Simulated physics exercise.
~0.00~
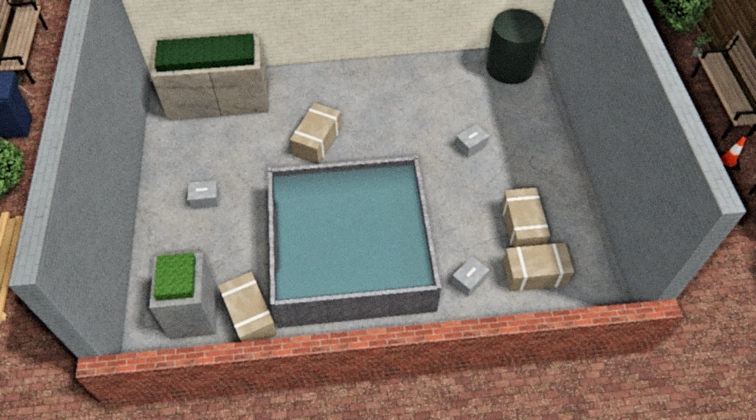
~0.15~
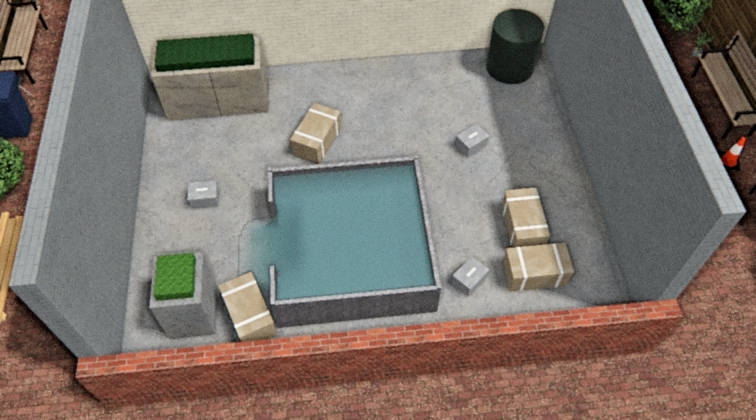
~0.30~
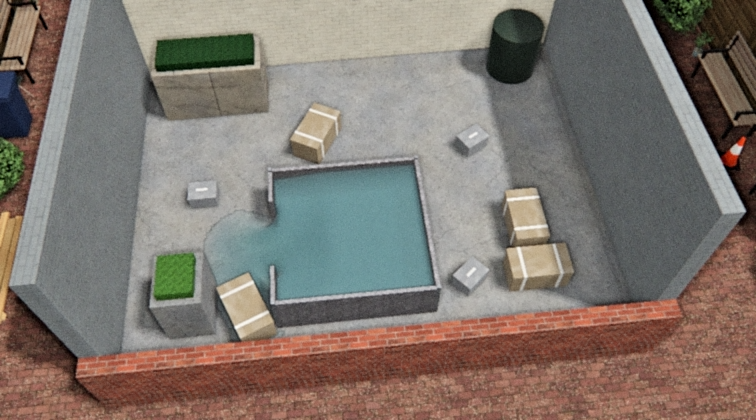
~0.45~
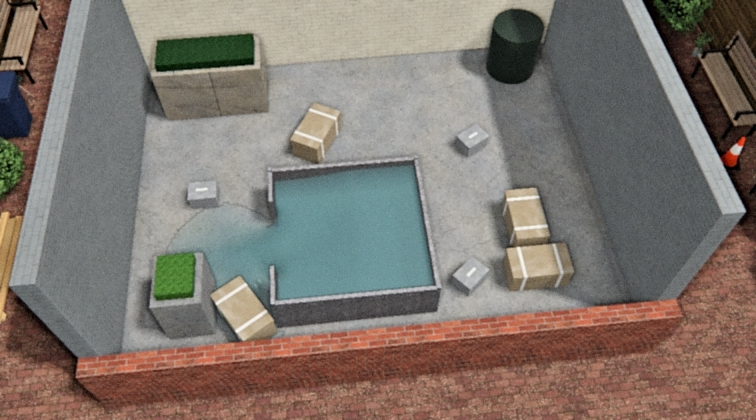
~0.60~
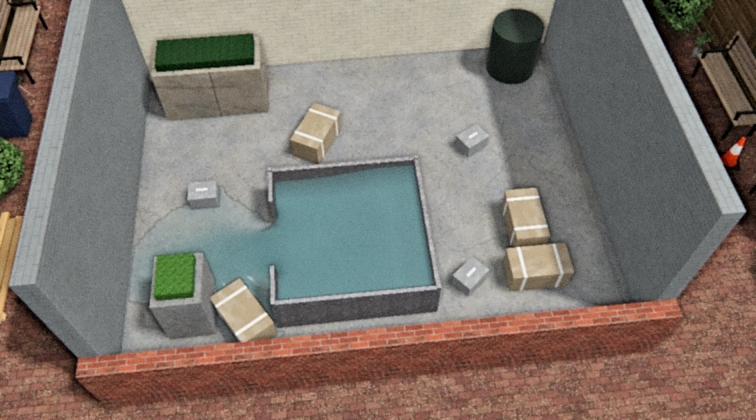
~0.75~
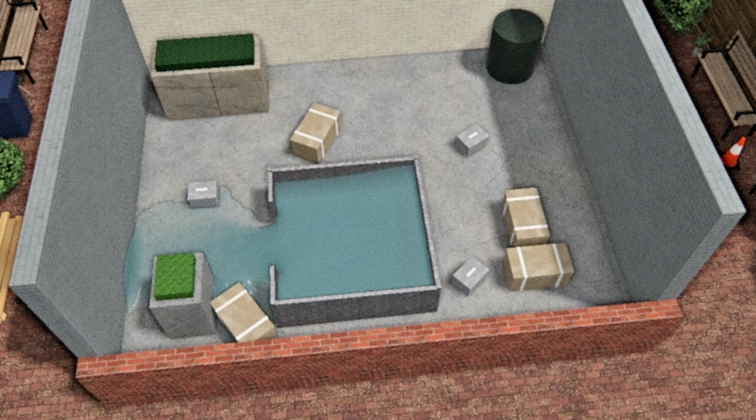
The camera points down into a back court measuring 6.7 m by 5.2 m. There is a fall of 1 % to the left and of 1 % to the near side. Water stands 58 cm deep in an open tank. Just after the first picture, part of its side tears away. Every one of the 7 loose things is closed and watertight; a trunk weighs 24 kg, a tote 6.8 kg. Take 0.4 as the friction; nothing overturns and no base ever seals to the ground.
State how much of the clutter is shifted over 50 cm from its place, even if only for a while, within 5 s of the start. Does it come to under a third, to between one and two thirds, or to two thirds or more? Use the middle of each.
Under a third.
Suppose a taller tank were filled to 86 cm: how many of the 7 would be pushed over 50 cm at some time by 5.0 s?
The count would be 3.
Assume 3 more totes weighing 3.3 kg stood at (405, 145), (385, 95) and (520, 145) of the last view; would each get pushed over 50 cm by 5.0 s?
Respectively: Doesn't reach it; tops it; doesn't reach it.
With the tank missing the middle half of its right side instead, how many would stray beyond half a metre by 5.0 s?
In that case the number is 3.
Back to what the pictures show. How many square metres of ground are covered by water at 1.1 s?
Wet: Near 8.0 m2.
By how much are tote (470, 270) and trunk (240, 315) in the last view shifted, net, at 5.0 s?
In turn: 0 cm, 30 cm.
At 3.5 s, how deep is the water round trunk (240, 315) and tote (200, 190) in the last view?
17 and 6 cm.
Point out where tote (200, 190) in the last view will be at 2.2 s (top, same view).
My estimate: Around (208, 141).
After 1.1 s 0 of 7 are over 50 cm from their spots; 0 afloat.
After 2.2 s 1 of 7 are over 50 cm from their spots; 1 afloat.
After 3.5 s 1 of 7 are over 50 cm from their spots; 1 afloat.
After 5.0 s 2 of 7 are over 50 cm from their spots, and 2 have been at some point; 1 afloat.
